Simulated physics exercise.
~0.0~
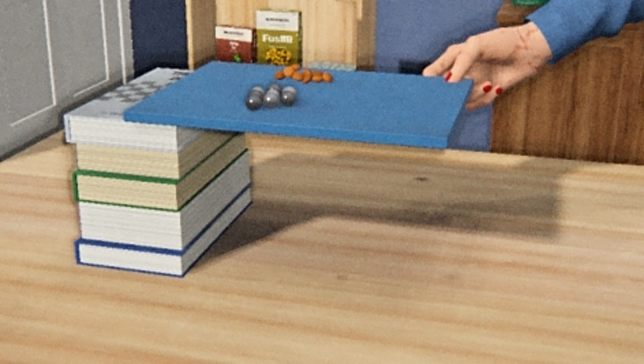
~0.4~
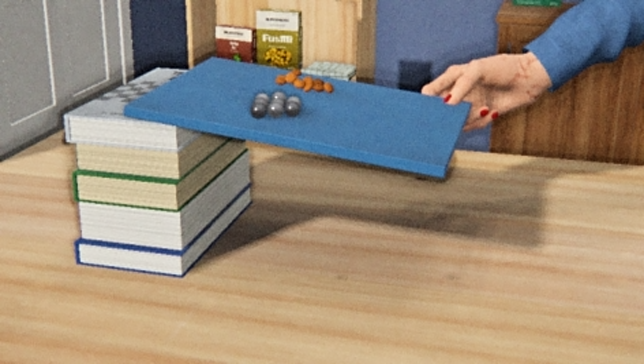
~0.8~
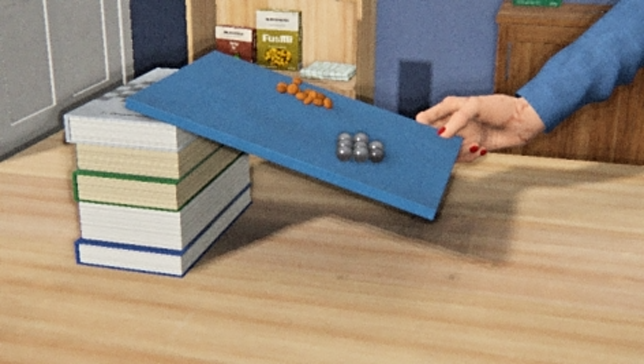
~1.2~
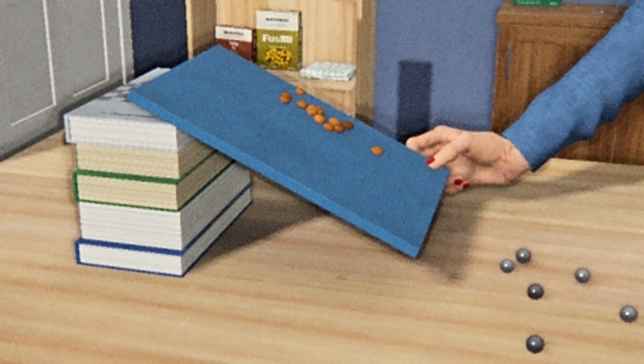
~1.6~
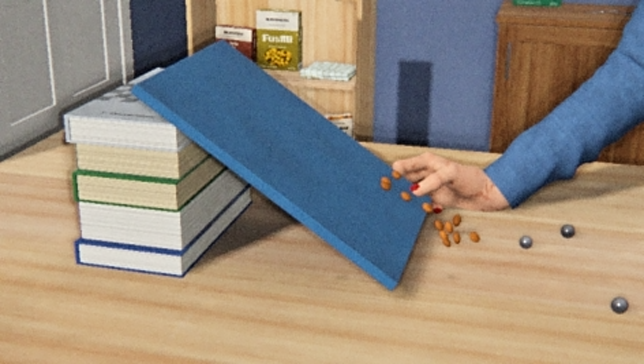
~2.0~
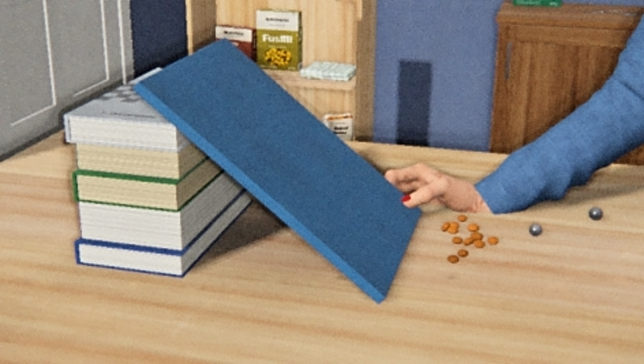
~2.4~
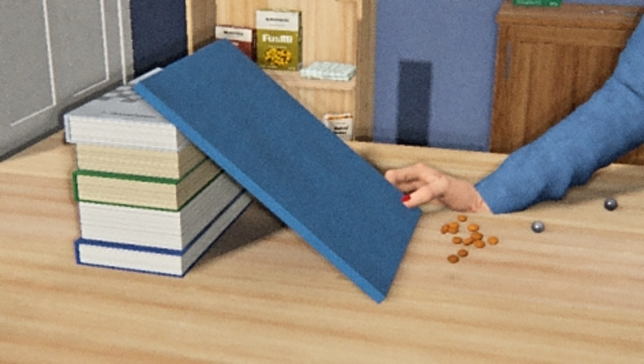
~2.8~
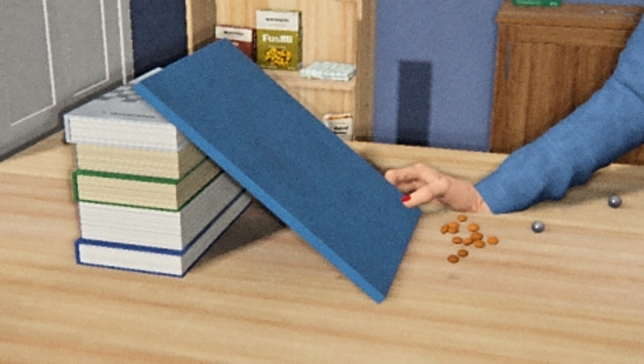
On a wooden counter, a hand lowering a blue board propped on books, grey balls rolling far off, orange pieces sliding after and stopping nearby.
